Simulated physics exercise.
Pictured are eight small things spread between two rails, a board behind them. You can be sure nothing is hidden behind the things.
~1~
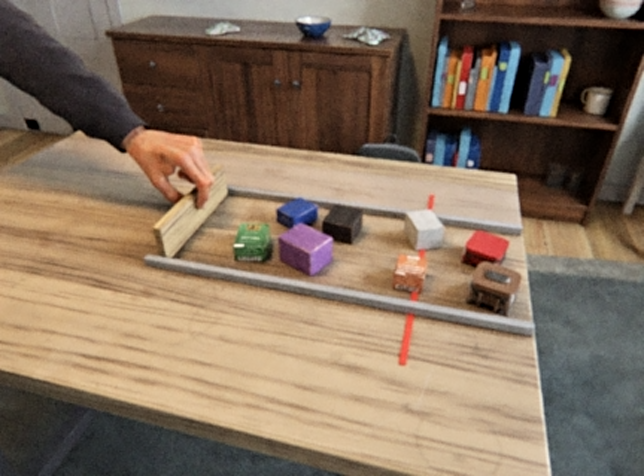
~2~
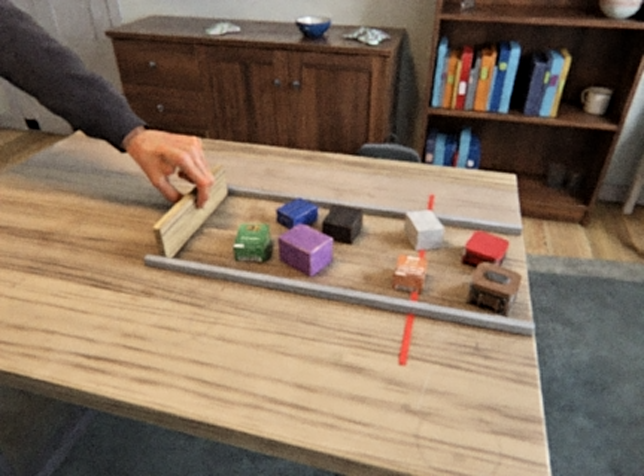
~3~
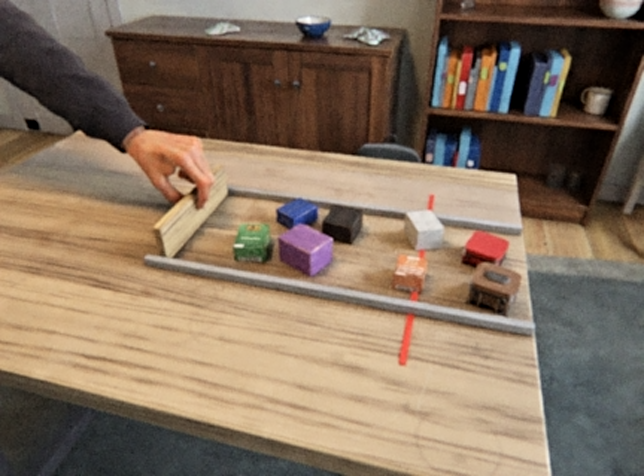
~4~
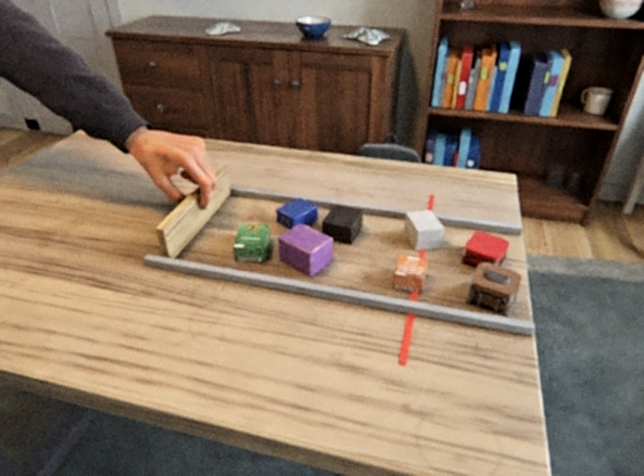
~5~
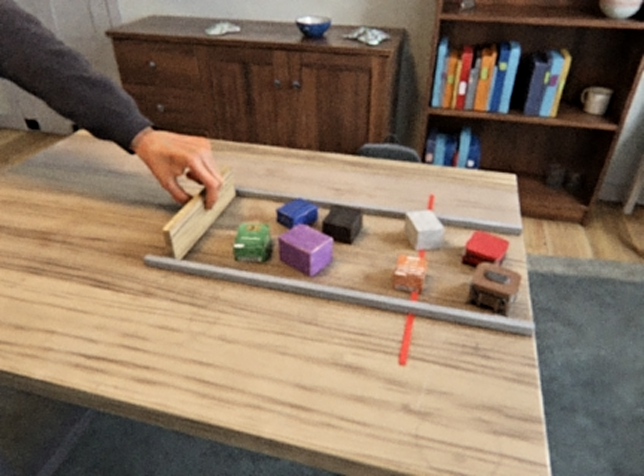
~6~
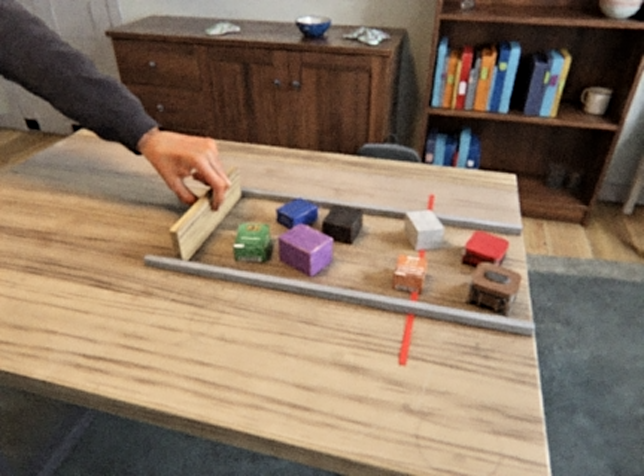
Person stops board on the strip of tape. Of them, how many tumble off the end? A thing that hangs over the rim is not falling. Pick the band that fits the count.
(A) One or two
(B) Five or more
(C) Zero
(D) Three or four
A.
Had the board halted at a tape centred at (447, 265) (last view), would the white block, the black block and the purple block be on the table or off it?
Here the white block ends up off; the black block is not lost; last, the purple block is not lost.
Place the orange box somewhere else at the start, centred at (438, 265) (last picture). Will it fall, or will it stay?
From there it stays put.
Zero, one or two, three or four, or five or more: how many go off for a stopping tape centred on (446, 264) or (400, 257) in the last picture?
In order: Three or four; zero.
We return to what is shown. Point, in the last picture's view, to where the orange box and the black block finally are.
Near (517, 293) and (470, 240).
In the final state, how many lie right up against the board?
Contact count: 2.
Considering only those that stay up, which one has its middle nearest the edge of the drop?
The orange box finishes closest.
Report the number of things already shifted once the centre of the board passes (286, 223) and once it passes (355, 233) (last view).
It comes to 3 for the first spot, 6 for the other.
A little later, none off yet; brown case at rest near (494, 288); red case at rest near (485, 252); white block at rest near (423, 230).
When it is over, the number that fall off is one or two; down, red case and brown case.
